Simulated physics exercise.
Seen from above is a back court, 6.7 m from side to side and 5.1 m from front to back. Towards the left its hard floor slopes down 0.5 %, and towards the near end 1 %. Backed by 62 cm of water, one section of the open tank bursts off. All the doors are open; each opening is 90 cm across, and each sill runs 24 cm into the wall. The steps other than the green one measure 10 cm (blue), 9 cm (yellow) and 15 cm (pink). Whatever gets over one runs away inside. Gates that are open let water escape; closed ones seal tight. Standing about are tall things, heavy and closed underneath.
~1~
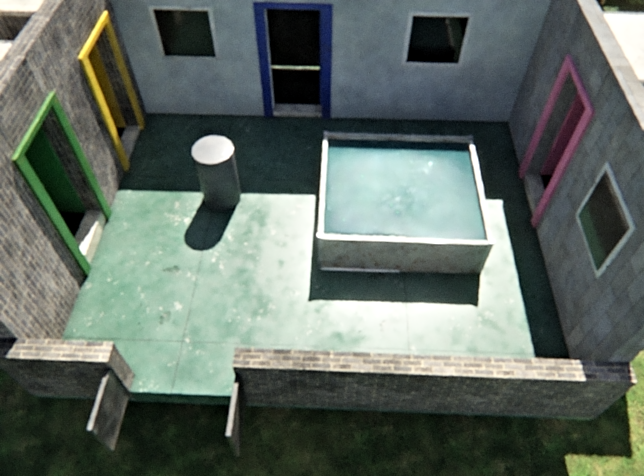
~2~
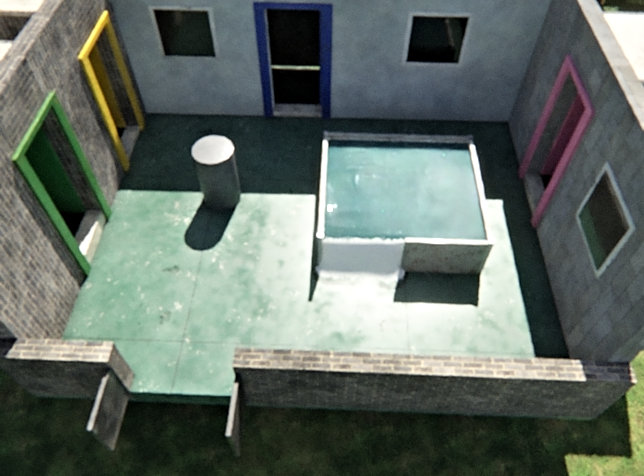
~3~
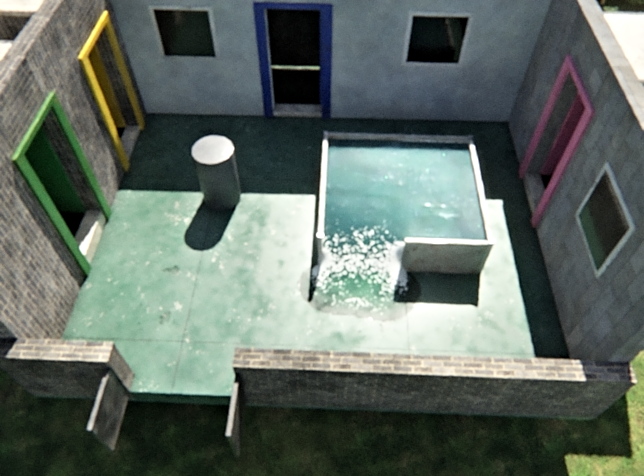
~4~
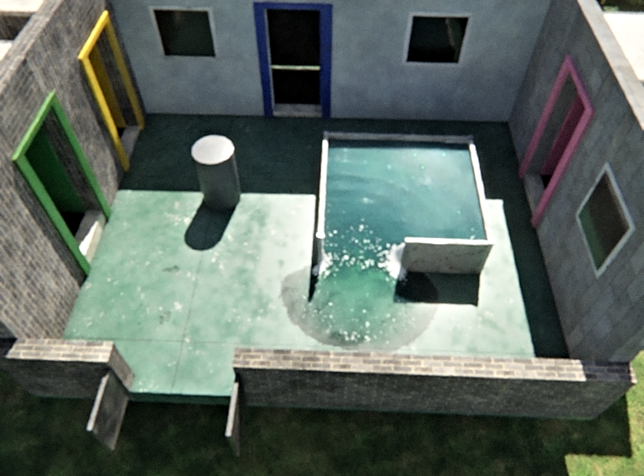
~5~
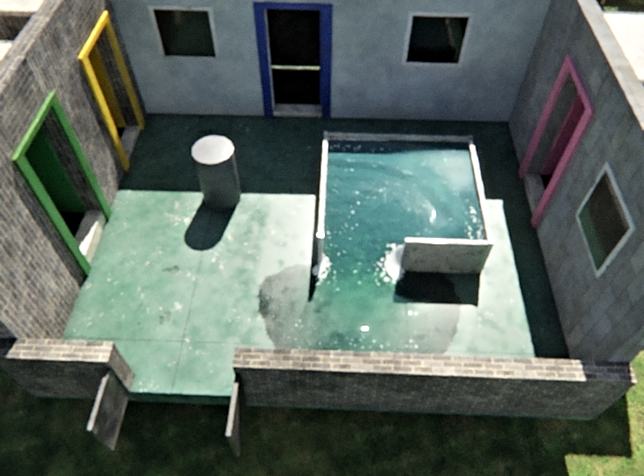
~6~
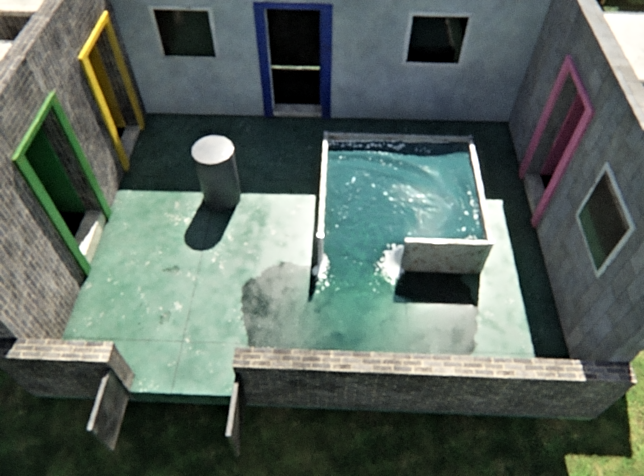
At the start, still water fills an open tank in a walled court with green, yellow, blue and pink doorways and a short round pillar. The left part of the tank's near wall gives way, and water gushes out, foaming, then spreads across the floor in a widening dark patch as the tank's level drops slightly.
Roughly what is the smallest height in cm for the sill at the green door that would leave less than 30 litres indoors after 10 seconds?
Close to 6.5 cm.
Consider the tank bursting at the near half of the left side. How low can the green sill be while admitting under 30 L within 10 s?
Some 24 cm.
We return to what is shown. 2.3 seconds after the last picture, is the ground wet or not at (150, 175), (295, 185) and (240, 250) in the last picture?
Listed order - unwetted, unwetted, unwetted.
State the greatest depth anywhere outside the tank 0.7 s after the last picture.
About 42 cm.
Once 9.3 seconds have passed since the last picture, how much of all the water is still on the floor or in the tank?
I'd put it at about 86 per cent.
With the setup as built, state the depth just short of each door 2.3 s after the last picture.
Depths in cm: Blue 0, yellow 0, pink 2, green 8.
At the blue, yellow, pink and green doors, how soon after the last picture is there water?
Blue = 5.0 s, yellow = 3.0 s, pink = 2.2 s, green = 2.2 s.
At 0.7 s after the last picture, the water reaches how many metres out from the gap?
Reach: Approx. 3.0 m.
Then, 0.7 s after the last picture water covers 20 % of the floor, deepest (42 cm) near (346, 381); it has not reached the green door.
Then, 2.3 s after the last picture water covers 40 % of the floor, deepest (30 cm) near (562, 389); 8 cm at the green door, 0 litres in over its 23 cm sill.
Then, 9.3 s after the last picture water covers 100 % of the floor, deepest (12 cm) near (304, 366); 7 cm at the green door, 0 litres in over its 23 cm sill.
At the green door as built, the water peaked near 12 cm, 3.1 s after the last picture.
Run again over the same 10 s with other heights there, 37 litres in over 6 cm, 25 litres over 7 cm. The limit of 30 litres is kept from about 6.5 cm up.
